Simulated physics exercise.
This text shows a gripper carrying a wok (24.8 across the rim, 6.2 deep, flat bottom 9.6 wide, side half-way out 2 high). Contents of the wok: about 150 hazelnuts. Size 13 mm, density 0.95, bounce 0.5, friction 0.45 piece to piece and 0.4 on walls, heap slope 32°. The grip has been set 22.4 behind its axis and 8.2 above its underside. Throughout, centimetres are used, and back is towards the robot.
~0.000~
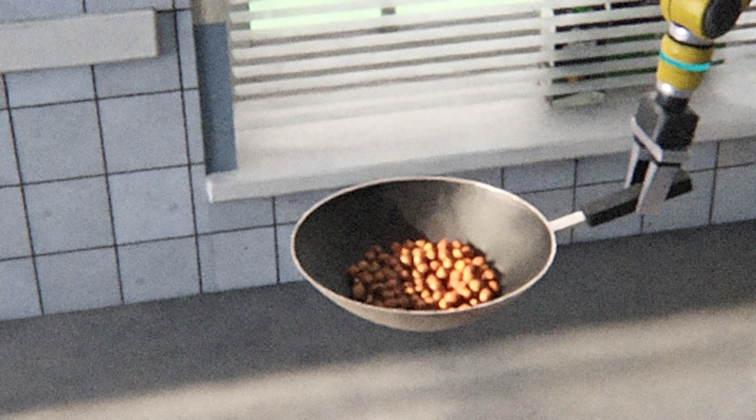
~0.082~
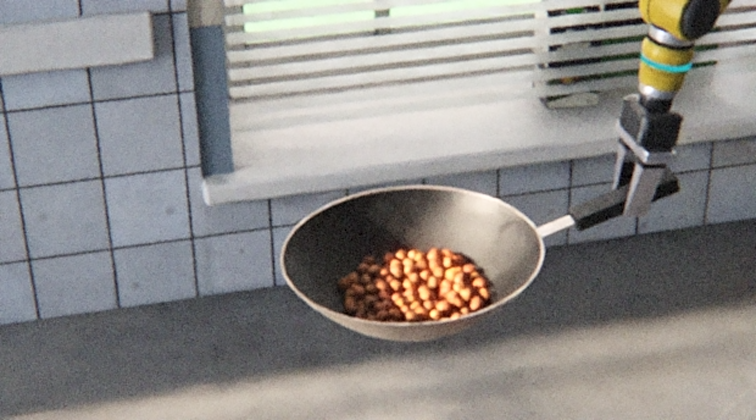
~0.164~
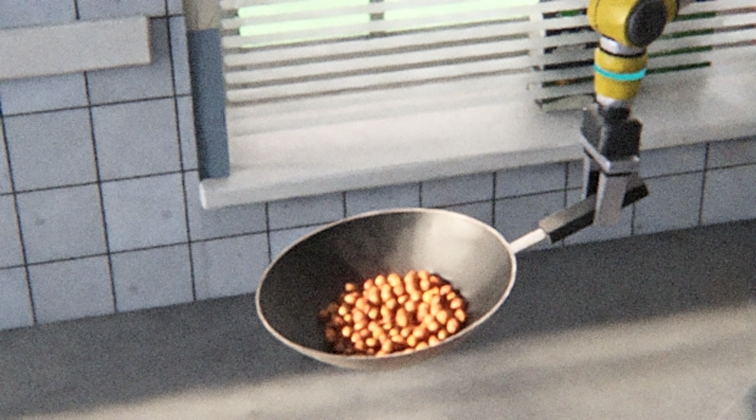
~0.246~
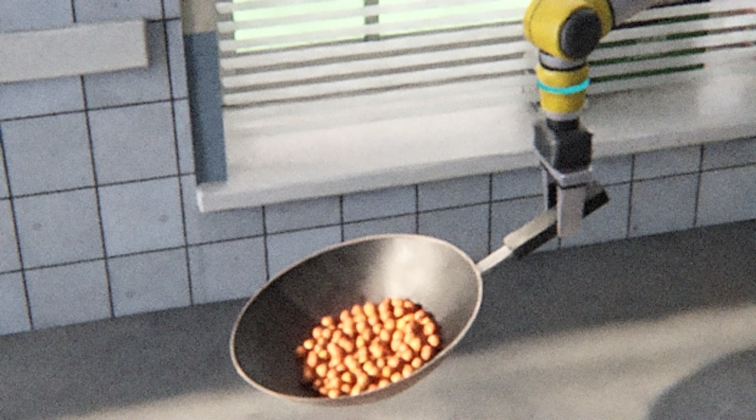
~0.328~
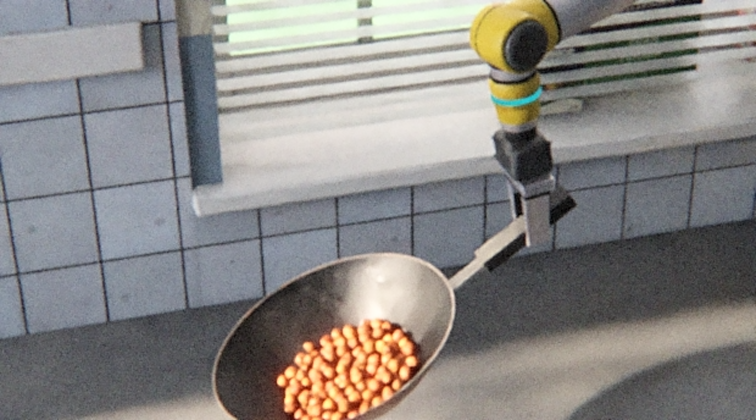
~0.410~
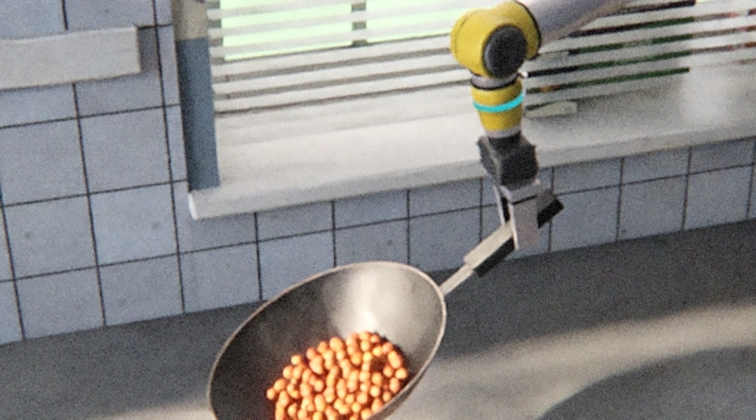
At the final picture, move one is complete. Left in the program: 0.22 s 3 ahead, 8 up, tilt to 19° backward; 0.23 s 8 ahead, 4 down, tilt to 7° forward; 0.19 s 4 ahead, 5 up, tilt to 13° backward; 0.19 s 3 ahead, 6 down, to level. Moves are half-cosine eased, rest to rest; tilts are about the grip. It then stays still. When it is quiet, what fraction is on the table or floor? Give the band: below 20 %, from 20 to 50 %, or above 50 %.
The share falls from 20 to 50 %.
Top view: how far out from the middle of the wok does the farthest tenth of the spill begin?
Distance: Approx. 65 cm.
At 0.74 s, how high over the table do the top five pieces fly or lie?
Roughly 51 centimetres.
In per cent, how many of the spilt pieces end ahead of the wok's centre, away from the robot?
Close to 0 % of the spill.
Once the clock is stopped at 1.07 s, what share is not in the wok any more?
About 0 per cent by then.
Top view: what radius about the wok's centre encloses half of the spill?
About 32 cm.
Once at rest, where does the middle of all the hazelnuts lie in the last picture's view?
Resting centre, last frame: Approx. (135, 330) px.
By 0.74 s, tilted 7° backward, highest piece 52 above the table; 25 in the wok, 123 in flight or on a rim.
By 1.07 s, tilted 12° backward, highest piece 48 above the table; 145 in the wok, 3 in flight or on a rim.
By 1.44 s, level, highest piece 27 above the table; 101 in the wok, 11 on the table or floor, 36 in flight or on a rim.
By 2.49 s, level, highest piece 25 above the table; 101 in the wok, 47 on the table or floor.
Final count, 101 in the wok, 47 on the table or floor. That is 32 % on the table or floor.
